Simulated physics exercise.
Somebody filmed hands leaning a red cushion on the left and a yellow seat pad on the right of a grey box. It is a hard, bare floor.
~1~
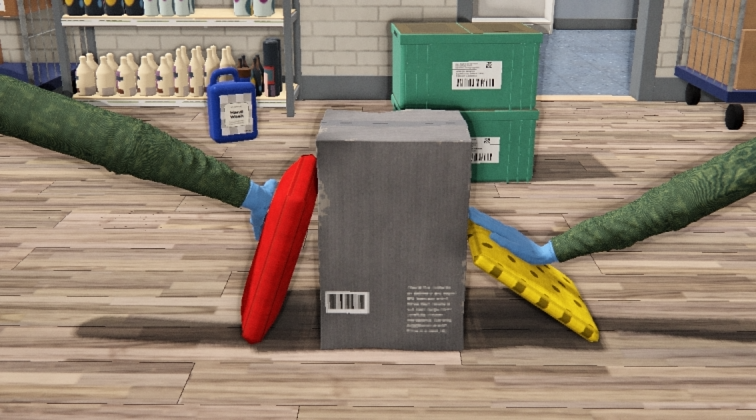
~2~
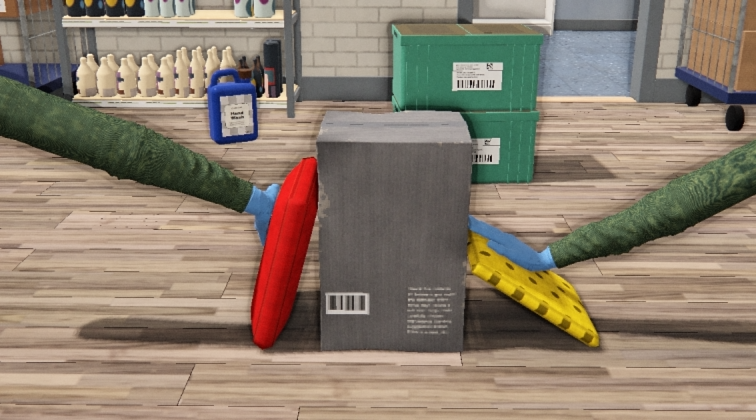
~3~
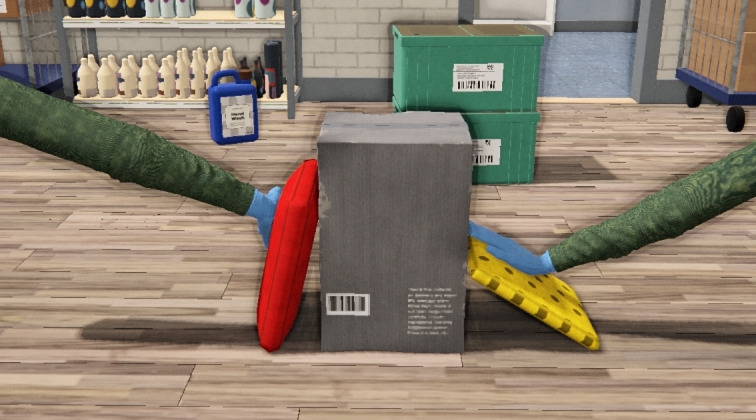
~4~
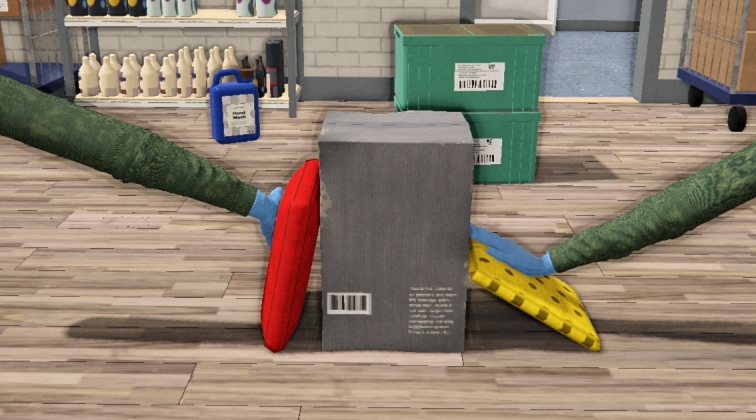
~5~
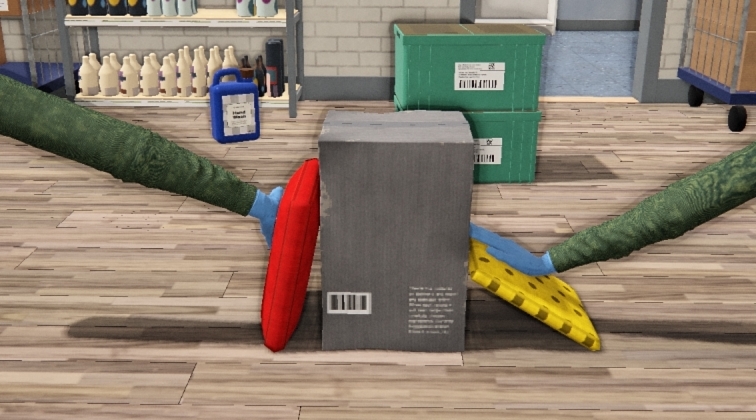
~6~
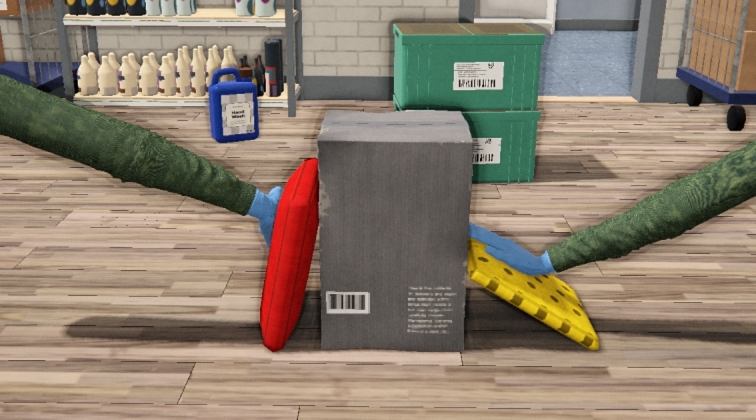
In this clip, two gloved hands hold a red cushion against the left side of a grey box and a yellow pad against its right; the cushion's lower end shifts slightly toward the box, then everything stays nearly still.
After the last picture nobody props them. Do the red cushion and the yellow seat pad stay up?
Outcome: The red cushion remains propped up. The yellow seat pad slips and lies down.
Then, 0.28 s after the last picture, cushion leaning near (294, 251); seat pad flat on the floor near (532, 309).
Then, 0.54 s after the last picture, cushion leaning near (294, 251); seat pad flat on the floor near (532, 313).
At rest, cushion leaning near (294, 251); seat pad flat on the floor near (532, 313). The red cushion keeps leaning and the yellow seat pad slumps to the floor.
